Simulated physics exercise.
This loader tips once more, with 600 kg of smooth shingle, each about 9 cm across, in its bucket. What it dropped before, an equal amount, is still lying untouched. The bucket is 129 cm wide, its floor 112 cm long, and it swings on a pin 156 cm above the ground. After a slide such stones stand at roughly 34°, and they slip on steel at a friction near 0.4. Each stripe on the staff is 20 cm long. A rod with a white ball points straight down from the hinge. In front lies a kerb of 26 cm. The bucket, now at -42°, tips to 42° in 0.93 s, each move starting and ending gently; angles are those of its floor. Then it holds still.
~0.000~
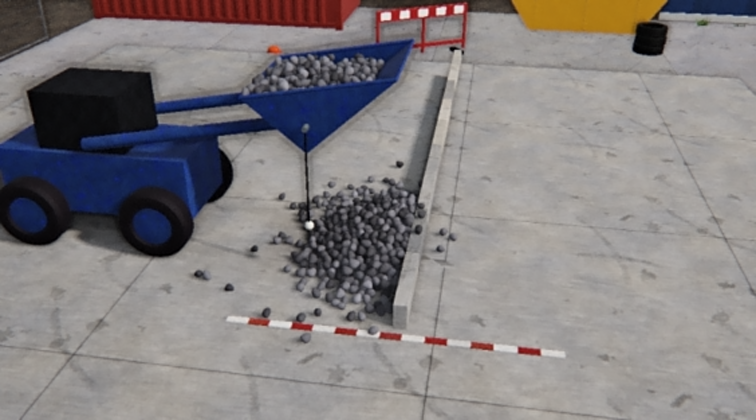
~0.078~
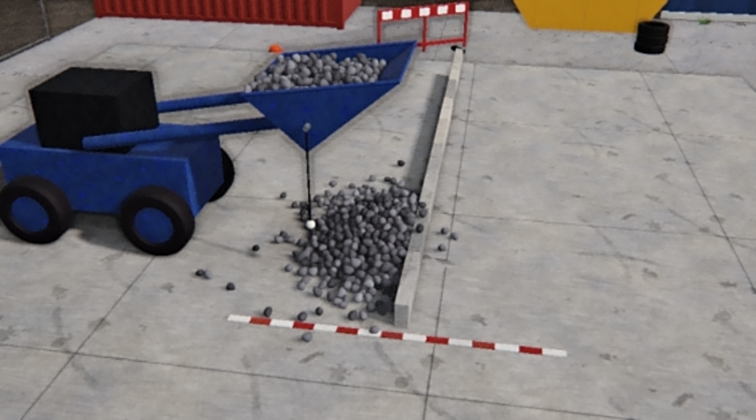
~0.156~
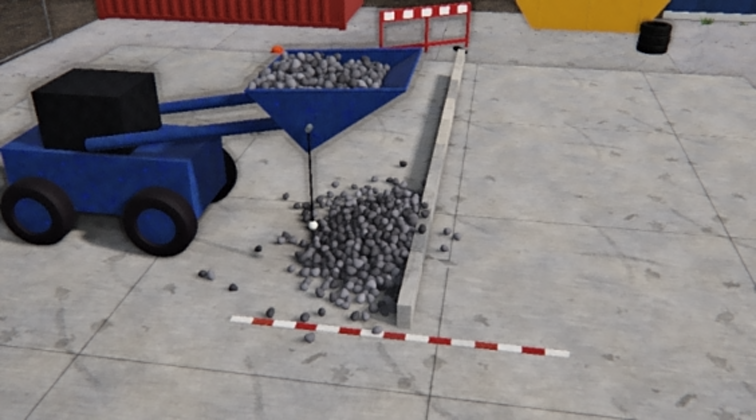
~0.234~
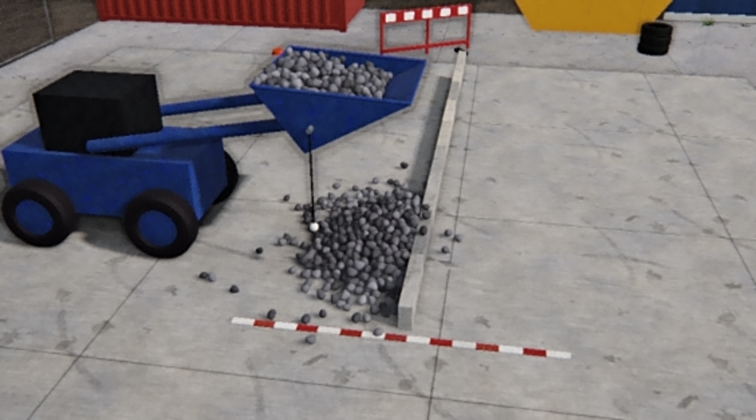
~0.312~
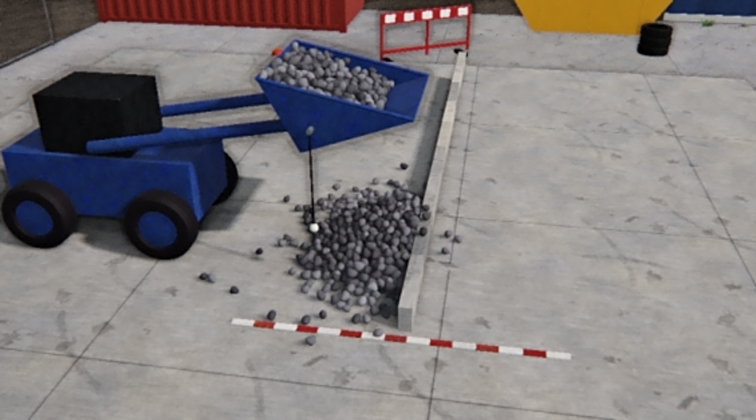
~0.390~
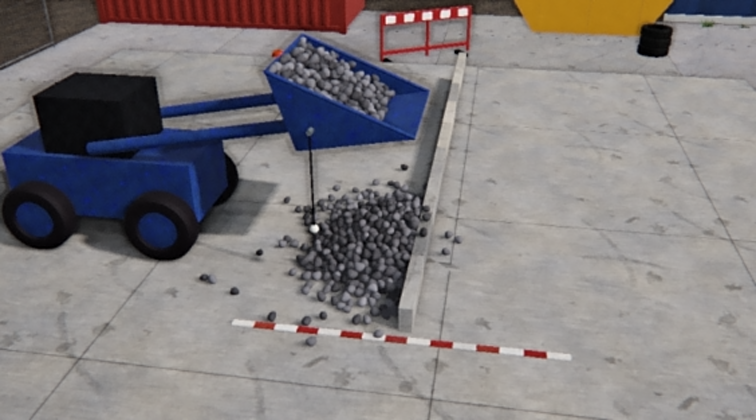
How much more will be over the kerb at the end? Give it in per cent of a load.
Roughly 70 per cent of a load more.
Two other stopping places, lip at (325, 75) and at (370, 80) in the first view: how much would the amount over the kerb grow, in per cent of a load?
About 10 and 40 per cent.
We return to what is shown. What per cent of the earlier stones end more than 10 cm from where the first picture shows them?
About 0 per cent.
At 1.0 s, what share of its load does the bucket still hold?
About 70 per cent.
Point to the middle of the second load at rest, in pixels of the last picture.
Their middle is at about (463, 250).
After 0.7 s the floor is at 29°; in per cent of one load, 100 in the bucket, 99 on this side of the kerb, 1 over the kerb; the foremost stones are at (432, 232).
After 1.0 s the floor is at 42°; in per cent of one load, 70 in the bucket, 130 on this side of the kerb, 1 over the kerb; the foremost stones are at (436, 225).
After 1.4 s the floor is at 42°; in per cent of one load, 13 in the bucket, 146 on this side of the kerb, 41 over the kerb; the foremost stones are at (504, 243).
After 4.2 s the floor is at 42°; in per cent of one load, 0 in the bucket, 130 on this side of the kerb, 70 over the kerb; the foremost stones are at (690, 250). Net gain over the kerb, 70.
